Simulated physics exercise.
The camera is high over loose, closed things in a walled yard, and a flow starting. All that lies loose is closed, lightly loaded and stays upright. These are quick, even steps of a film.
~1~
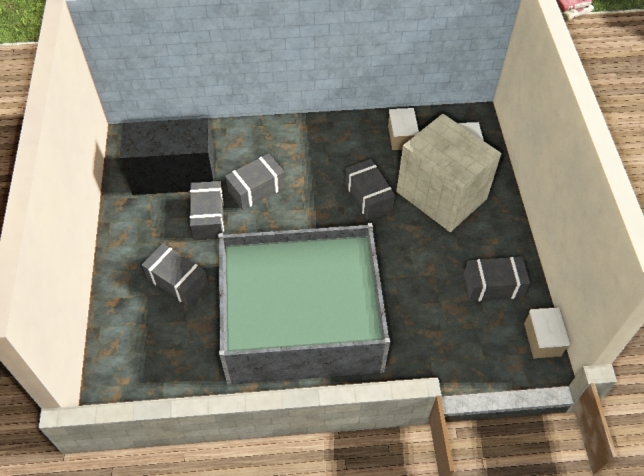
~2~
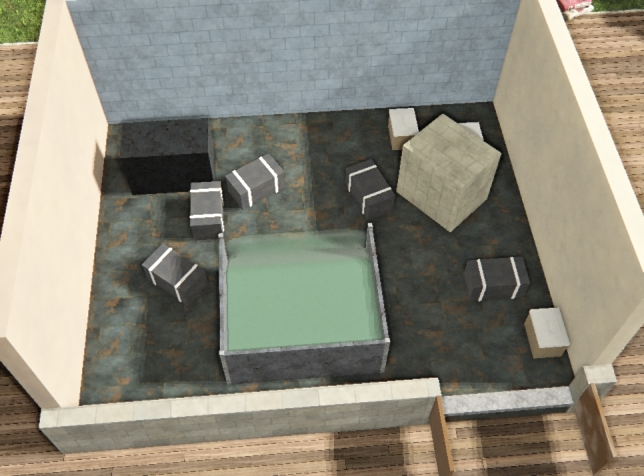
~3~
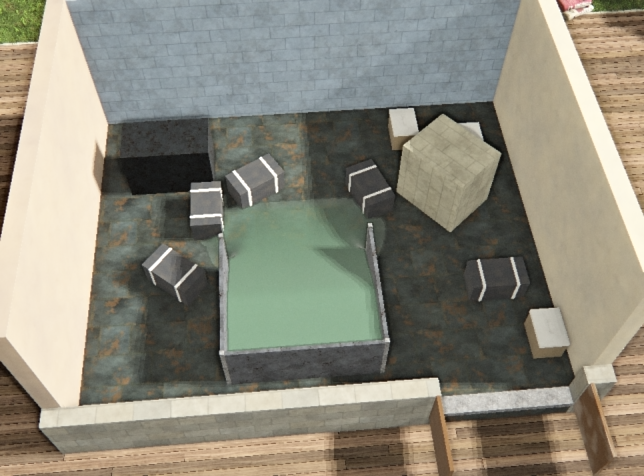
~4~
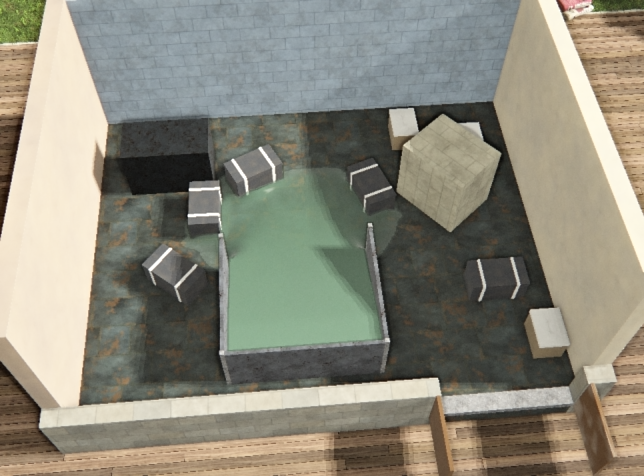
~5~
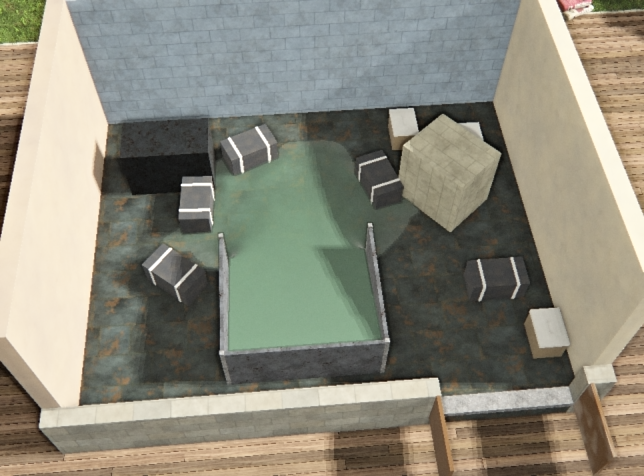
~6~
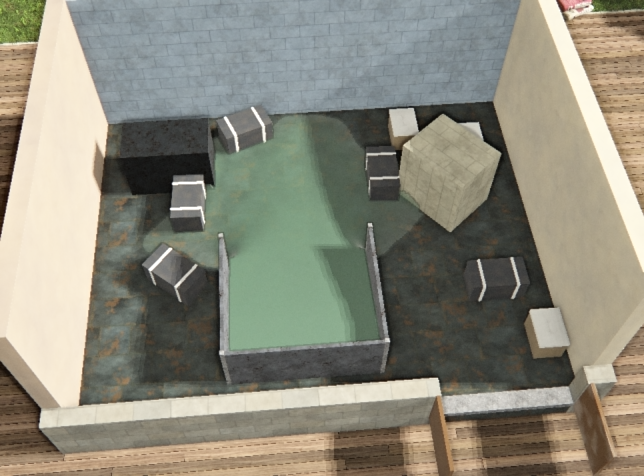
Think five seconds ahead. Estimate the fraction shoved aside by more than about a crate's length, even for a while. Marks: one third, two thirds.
Share: At least two thirds.
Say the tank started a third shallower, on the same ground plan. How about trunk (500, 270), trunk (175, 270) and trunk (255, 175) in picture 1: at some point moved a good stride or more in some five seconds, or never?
One after the other: Less than that, short of that, swept aside.
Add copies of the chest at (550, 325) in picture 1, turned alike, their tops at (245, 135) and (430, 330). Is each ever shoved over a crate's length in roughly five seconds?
As listed: Pushed that far, under that.
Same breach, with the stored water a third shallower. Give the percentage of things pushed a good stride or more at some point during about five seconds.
I make it 60 per cent.
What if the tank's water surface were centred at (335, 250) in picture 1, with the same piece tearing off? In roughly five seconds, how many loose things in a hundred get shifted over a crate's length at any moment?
Some 100 per cent.
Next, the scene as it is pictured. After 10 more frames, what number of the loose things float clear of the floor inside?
I count 2.
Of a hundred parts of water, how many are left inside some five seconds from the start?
I make it 100 per cent.
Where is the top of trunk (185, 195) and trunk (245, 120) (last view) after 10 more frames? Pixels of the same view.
Roughly at (107, 244) and (177, 109).
A moment on, 3 of 8 are well off their spots; 2 afloat.
Next, 4 of 8 are well off their spots; 2 afloat.
Later, 5 of 8 are well off their spots; 4 afloat.
In the end, 8 of 8 are well off their spots, and 8 have been at some point; 7 afloat.
